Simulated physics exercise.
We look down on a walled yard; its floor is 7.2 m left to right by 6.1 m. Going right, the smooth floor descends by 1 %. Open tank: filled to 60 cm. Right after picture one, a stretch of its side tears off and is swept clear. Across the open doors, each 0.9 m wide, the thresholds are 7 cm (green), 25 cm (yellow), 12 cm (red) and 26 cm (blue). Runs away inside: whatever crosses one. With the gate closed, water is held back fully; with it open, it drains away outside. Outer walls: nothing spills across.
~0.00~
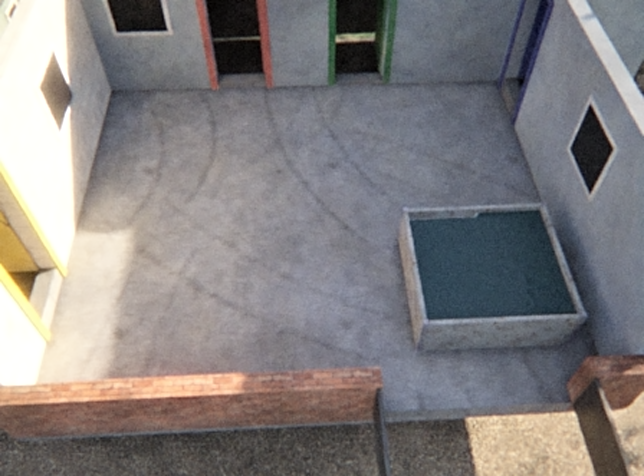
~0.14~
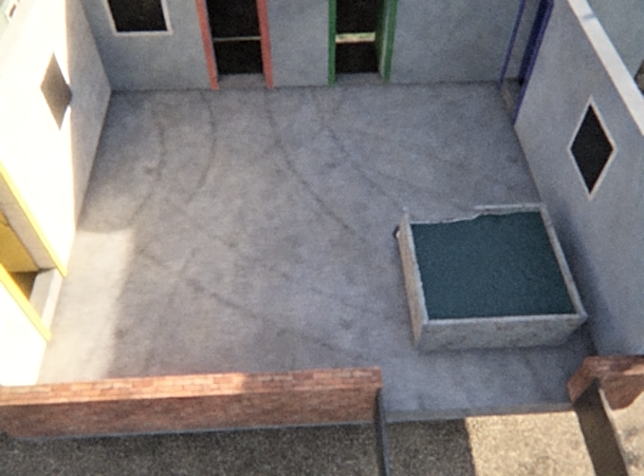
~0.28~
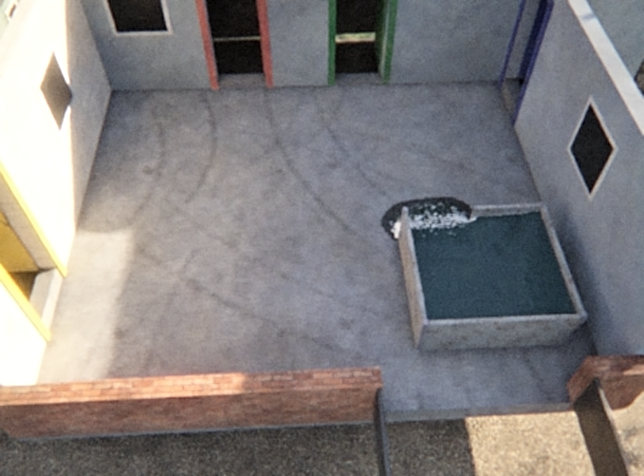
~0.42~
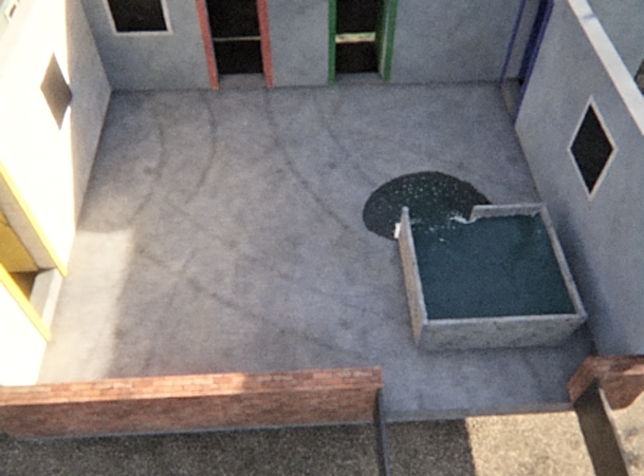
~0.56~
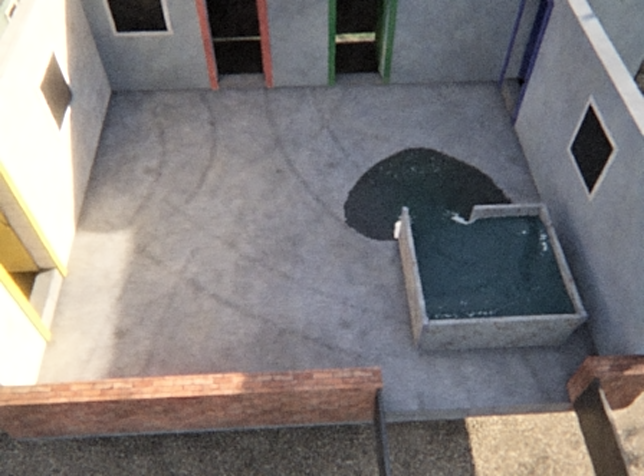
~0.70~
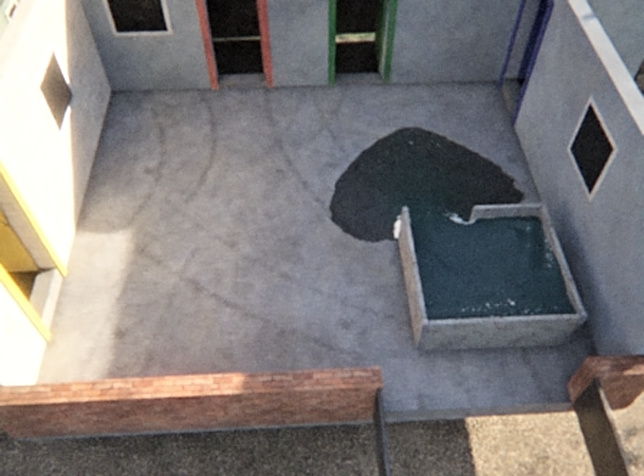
In a walled concrete yard with red, green and blue doorways, an open tank of dark water sits still at the right. Part of its far side breaks away, and water pours through the gap with white foam, then spreads in a widening dark pool across the floor behind and left of the tank.
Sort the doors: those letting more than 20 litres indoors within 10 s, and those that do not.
The green door is among those letting more in; the yellow door is among those that do not; the red door is among those that do not; the blue door is among those that do not.
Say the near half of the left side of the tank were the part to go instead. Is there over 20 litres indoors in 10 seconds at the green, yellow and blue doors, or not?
Here's how it goes: Green falls short, yellow falls short, blue falls short.
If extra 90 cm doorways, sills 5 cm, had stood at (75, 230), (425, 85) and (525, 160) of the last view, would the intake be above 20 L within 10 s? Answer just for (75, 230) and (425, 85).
Per doorway, in order: Insufficient / sufficient.
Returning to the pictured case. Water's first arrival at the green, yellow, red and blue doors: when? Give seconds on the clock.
Green = 1.3 s, yellow = 7.0 s, red = 2.2 s, blue = 1.6 s.
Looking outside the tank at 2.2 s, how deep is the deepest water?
Around 30 centimetres.
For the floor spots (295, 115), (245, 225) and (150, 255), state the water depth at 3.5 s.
Listed order: 2 / 0 / 0 cm.
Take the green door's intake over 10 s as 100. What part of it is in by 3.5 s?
Estimate: Around 60 per cent.
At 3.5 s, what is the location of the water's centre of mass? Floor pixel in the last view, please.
Centre: Roughly (416, 188) px.
After 1.4 s water covers 25 % of the floor and is deepest (32 cm) near (423, 232); green door 8 cm at the sill, 0 L in, yellow door not reached, red door not reached, blue door not reached.
After 2.2 s water covers 35 % of the floor and is deepest (30 cm) near (491, 86); green door 19 cm at the sill, 38 L in, yellow door not reached, red door not reached, blue door 13 cm at the sill, 0 L in.
After 3.5 s water covers 40 % of the floor and is deepest (18 cm) near (423, 232); green door 15 cm at the sill, 103 L in, yellow door not reached, red door 9 cm at the sill, 0 L in, blue door 17 cm at the sill, 0 L in.
After 6.0 s water covers 55 % of the floor and is deepest (12 cm) near (507, 131); green door 12 cm at the sill, 150 L in, yellow door not reached, red door 7 cm at the sill, 0 L in, blue door 12 cm at the sill, 0 L in.
After 10.0 s water covers 85 % of the floor and is deepest (9 cm) near (529, 228); green door 7 cm at the sill, 166 L in, yellow door 2 cm at the sill, 0 L in, red door 4 cm at the sill, 0 L in, blue door 7 cm at the sill, 0 L in.
